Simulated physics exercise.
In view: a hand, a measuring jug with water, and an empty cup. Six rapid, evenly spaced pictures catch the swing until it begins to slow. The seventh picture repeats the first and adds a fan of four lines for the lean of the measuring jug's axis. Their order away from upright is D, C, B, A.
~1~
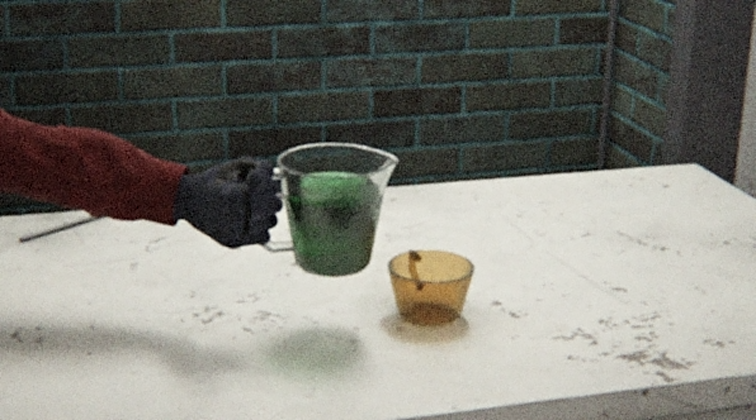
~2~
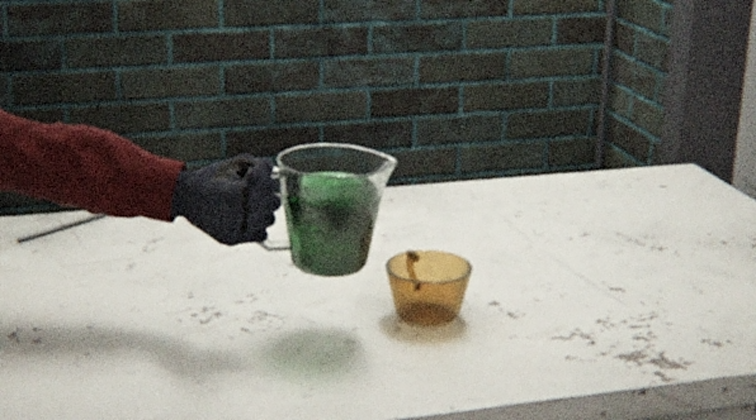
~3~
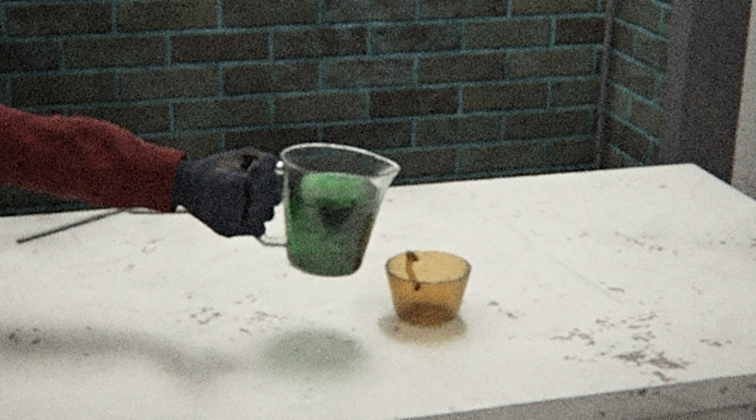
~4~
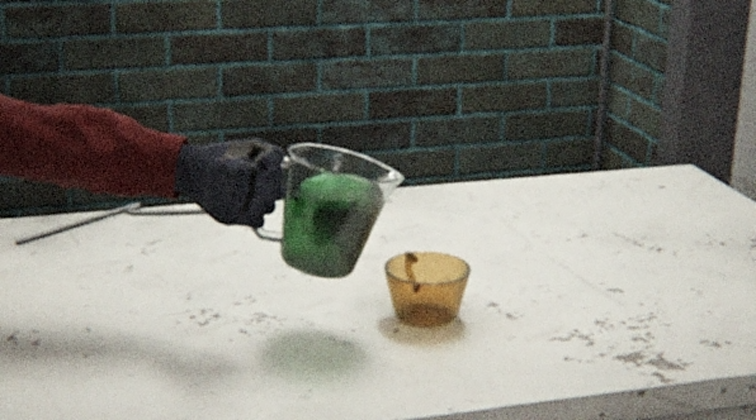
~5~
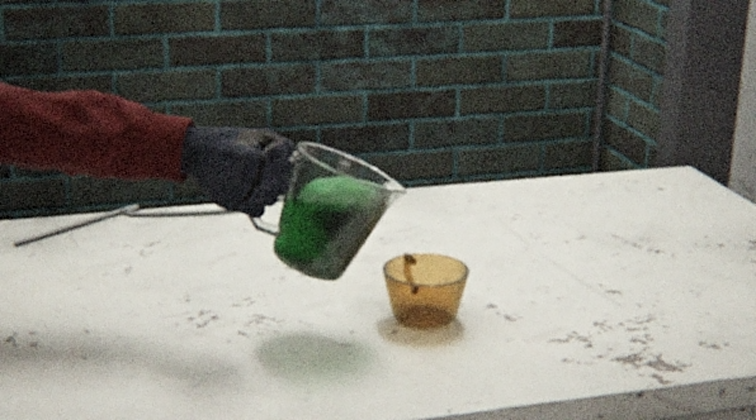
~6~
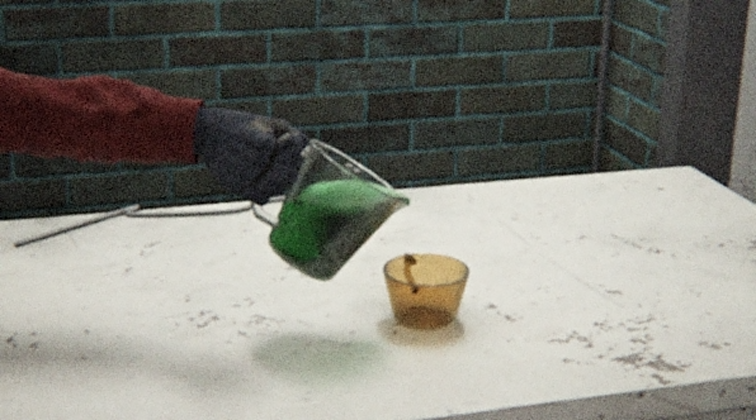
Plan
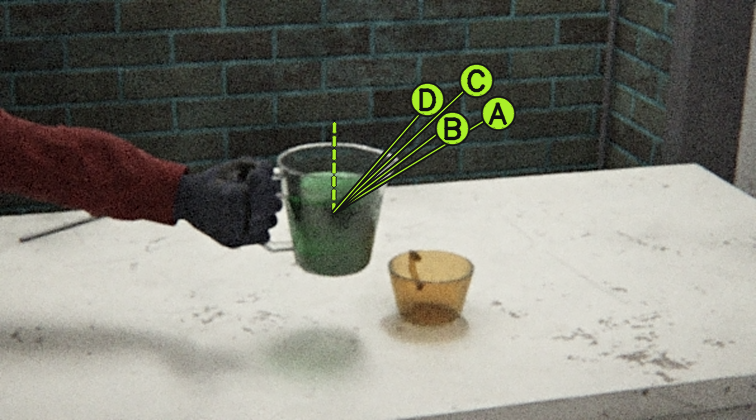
The clip opens with a dark-gloved hand in a red sleeve holding a clear measuring jug of green-looking liquid upright above a white, worn table, left of an empty amber cup. The hand then gradually tilts the jug rightward, lowering its lip toward the cup, while no liquid leaves it.
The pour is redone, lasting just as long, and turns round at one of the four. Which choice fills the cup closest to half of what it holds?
Tilt C does it best.
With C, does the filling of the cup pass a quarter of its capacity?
Yes, clearly.
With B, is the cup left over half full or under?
Over.
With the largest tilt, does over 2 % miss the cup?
Yes.
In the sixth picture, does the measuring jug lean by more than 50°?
No.
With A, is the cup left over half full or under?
Over half.
In lime, A at (483, 121); B at (435, 135); C at (463, 91); D at (418, 115).
With A, the cup ends with about 78 % of what it can hold; 10 % of the water is spilt.
With B, the cup ends with about 69 % of what it can hold; 3 % of the water is spilt.
With C, the cup ends with about 48 % of what it can hold.
With D, the cup ends with about 30 % of what it can hold.
